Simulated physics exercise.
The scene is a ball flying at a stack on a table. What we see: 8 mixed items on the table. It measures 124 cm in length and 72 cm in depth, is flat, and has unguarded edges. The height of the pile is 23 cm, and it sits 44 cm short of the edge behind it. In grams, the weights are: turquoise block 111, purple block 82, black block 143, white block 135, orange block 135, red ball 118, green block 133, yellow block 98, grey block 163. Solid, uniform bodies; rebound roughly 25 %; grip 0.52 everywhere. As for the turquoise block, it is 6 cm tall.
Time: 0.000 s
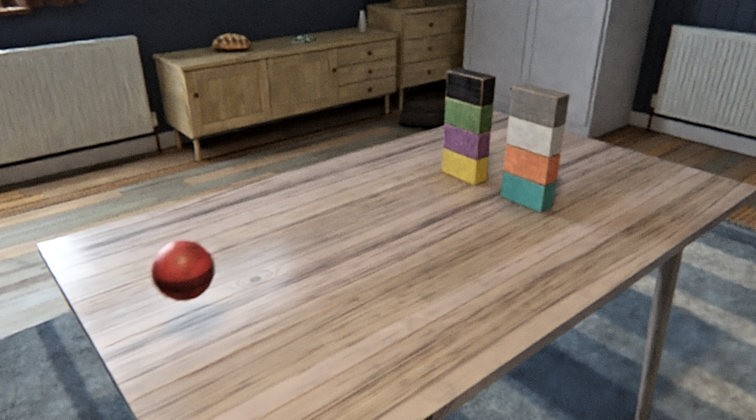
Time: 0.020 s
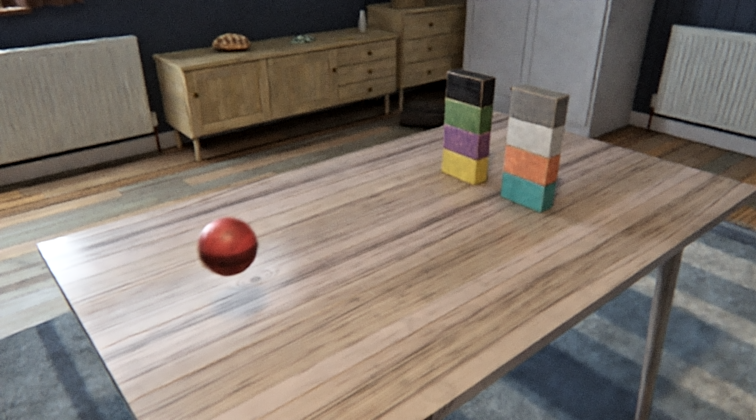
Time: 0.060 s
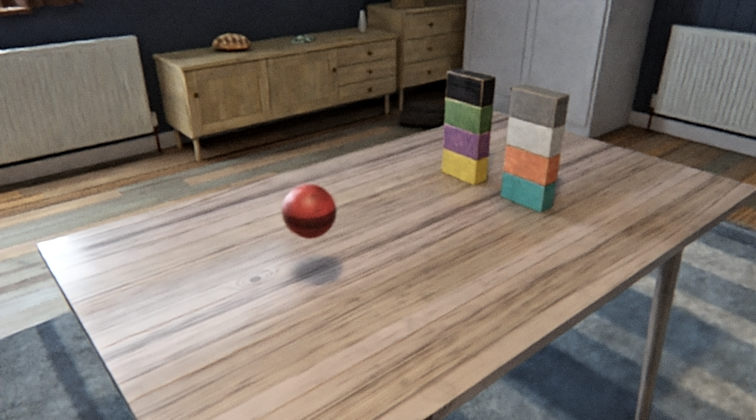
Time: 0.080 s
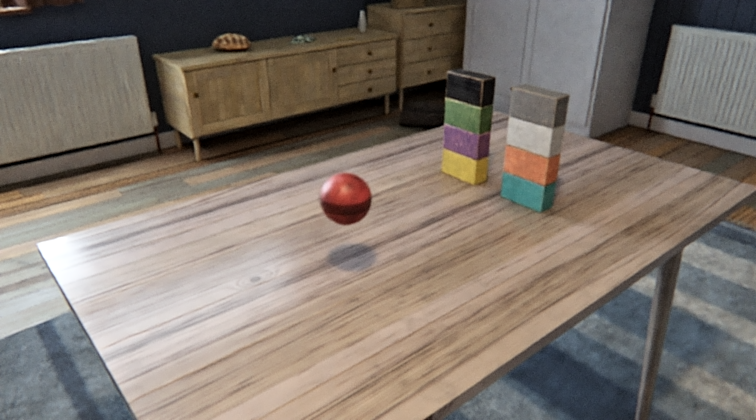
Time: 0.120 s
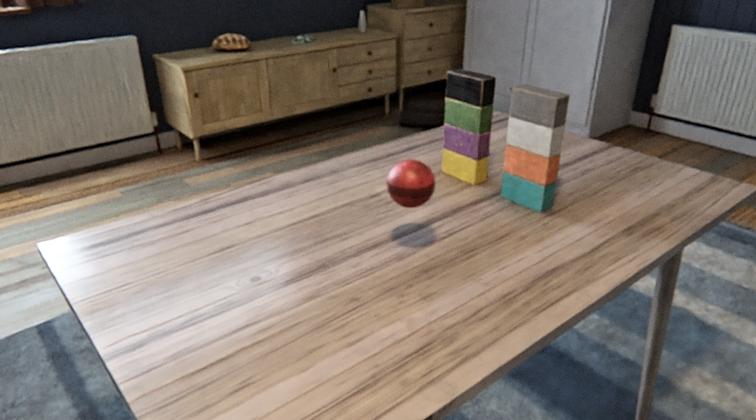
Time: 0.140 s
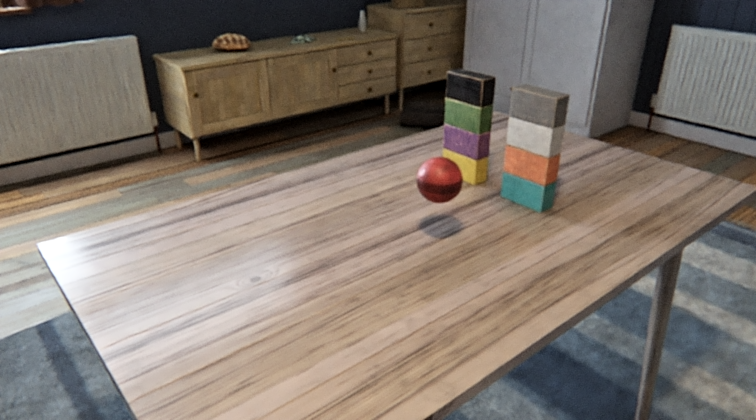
A red ball flies rightward above a wooden table, drawing closer to two stacks of coloured blocks.
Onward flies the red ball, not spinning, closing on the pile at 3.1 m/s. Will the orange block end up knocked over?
It goes down.
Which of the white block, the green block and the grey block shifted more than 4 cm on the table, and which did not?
First, the white block is moved away; second, the green block stays in its position; third, the grey block is moved away.
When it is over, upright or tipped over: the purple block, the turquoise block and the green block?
In the last frame the purple block remains up, the turquoise block does not stay up and the green block remains up.
By 0.34 s, red ball near (526, 196); orange block tilted 11° near (547, 152); white block tilted 43°; grey block tilted 44°.
By 0.54 s, red ball near (532, 205); orange block on its side near (542, 163); grey block on its side; white block upside down.
When it is over (1.1 s), lying over on the table, turquoise block, white block, orange block and grey block; the other 4 within 4 cm of the start. End places, in pixels of the last picture, orange block near (541, 162).
